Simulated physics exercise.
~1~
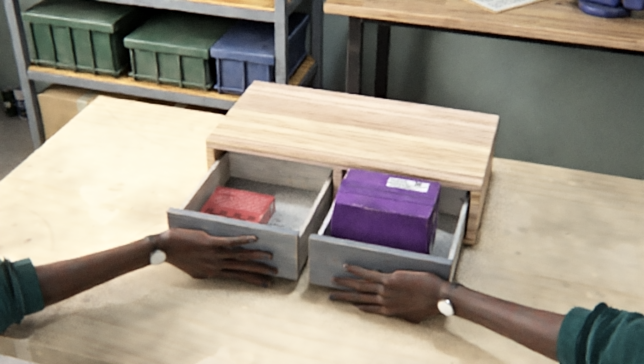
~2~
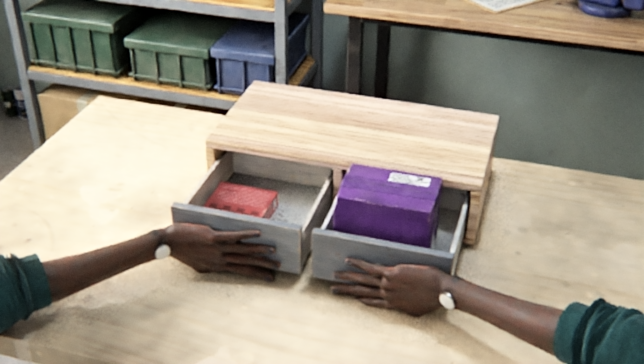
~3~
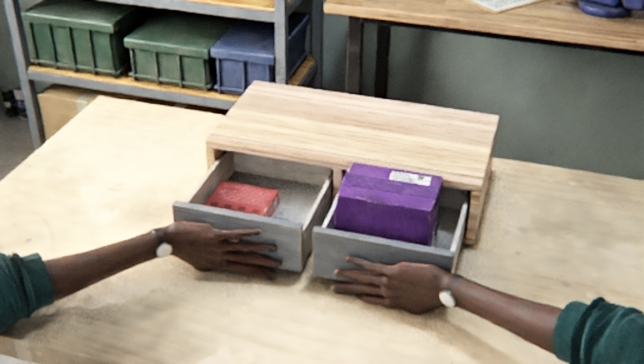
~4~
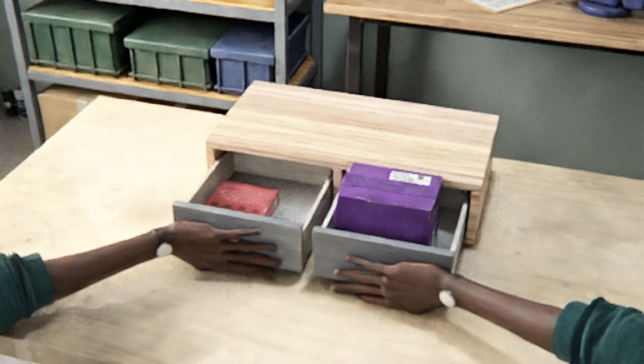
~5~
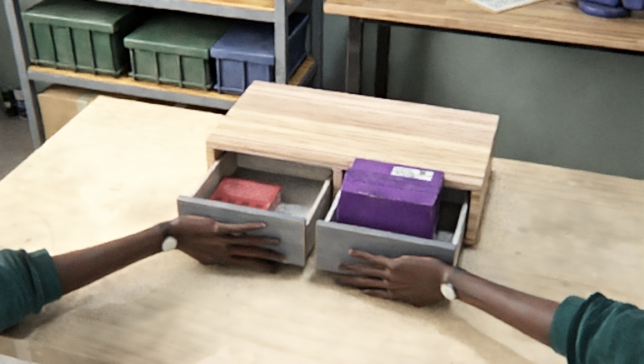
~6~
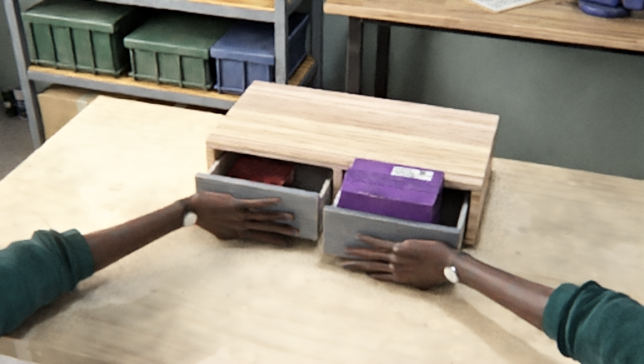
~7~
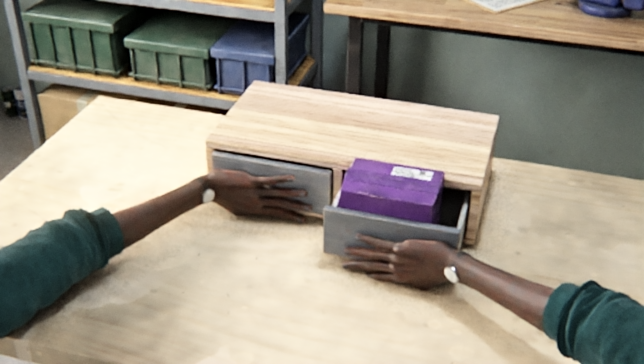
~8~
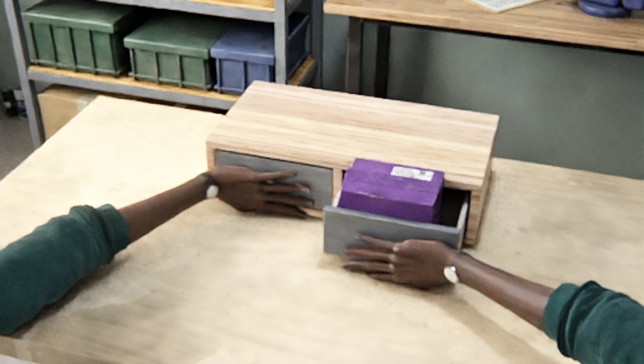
On a wooden worktable, two hands push at the grey drawers of a small wooden chest, the left holding a red packet and the right a tall purple box. The left drawer slides fully shut, while the right moves in slightly and stays partly open.
